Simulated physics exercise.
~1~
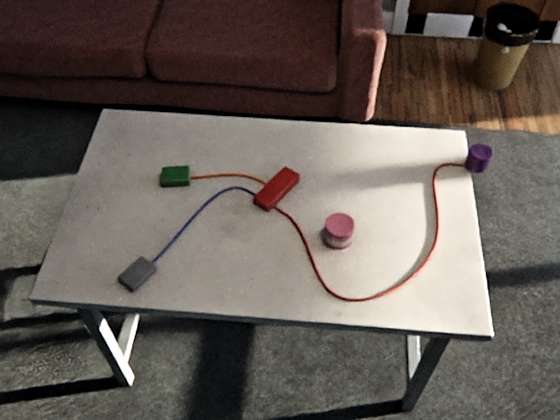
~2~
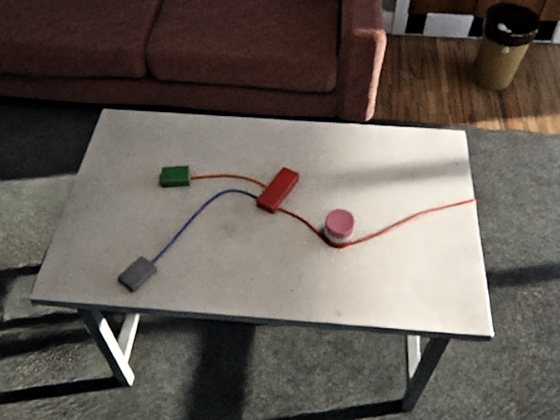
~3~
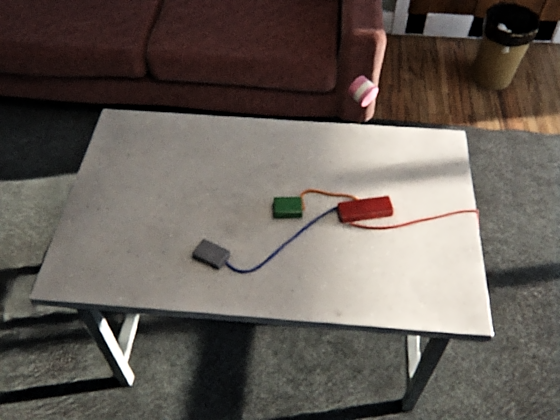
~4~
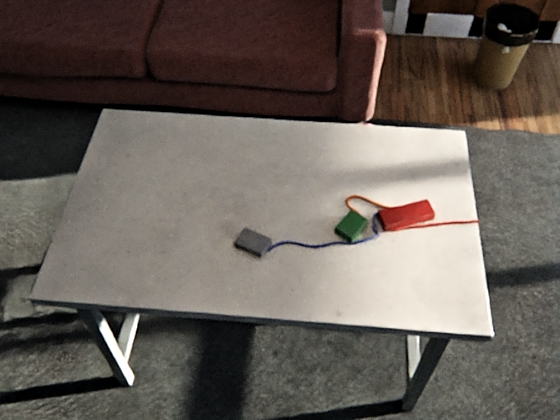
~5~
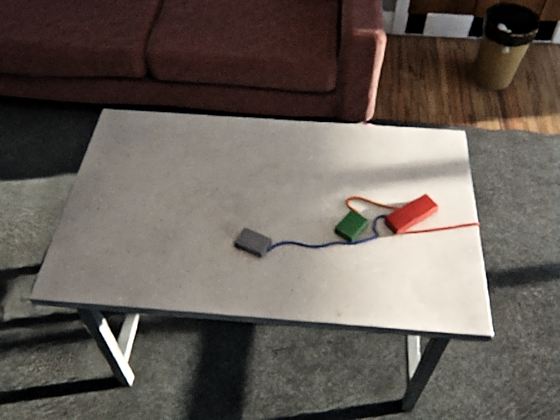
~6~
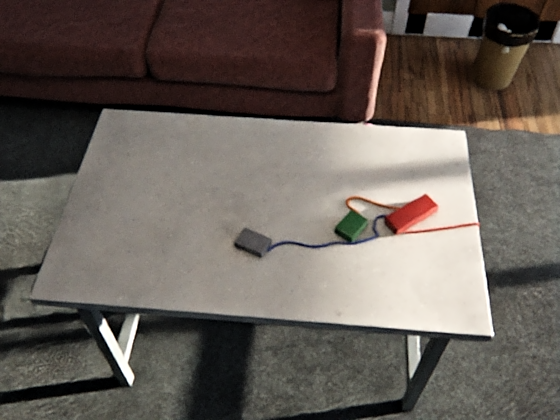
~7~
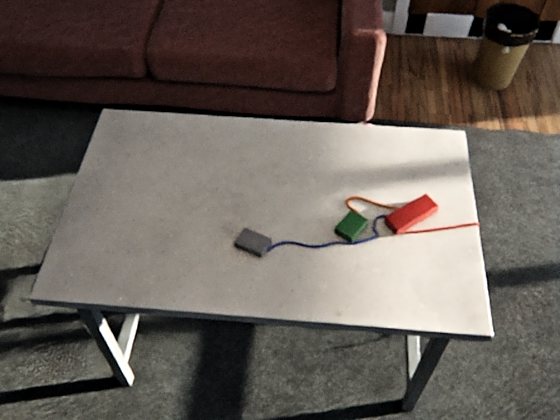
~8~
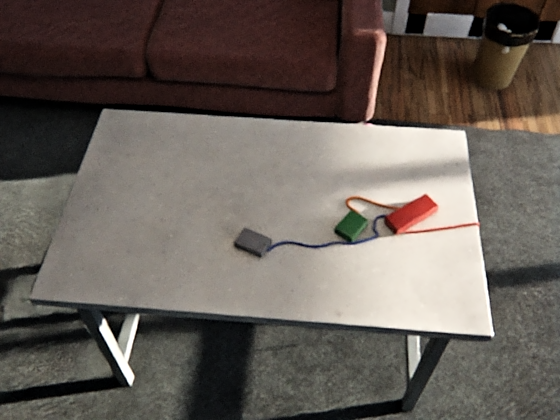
A purple cylinder falls off the table, its cable dragging connected blocks rightward before they stop.
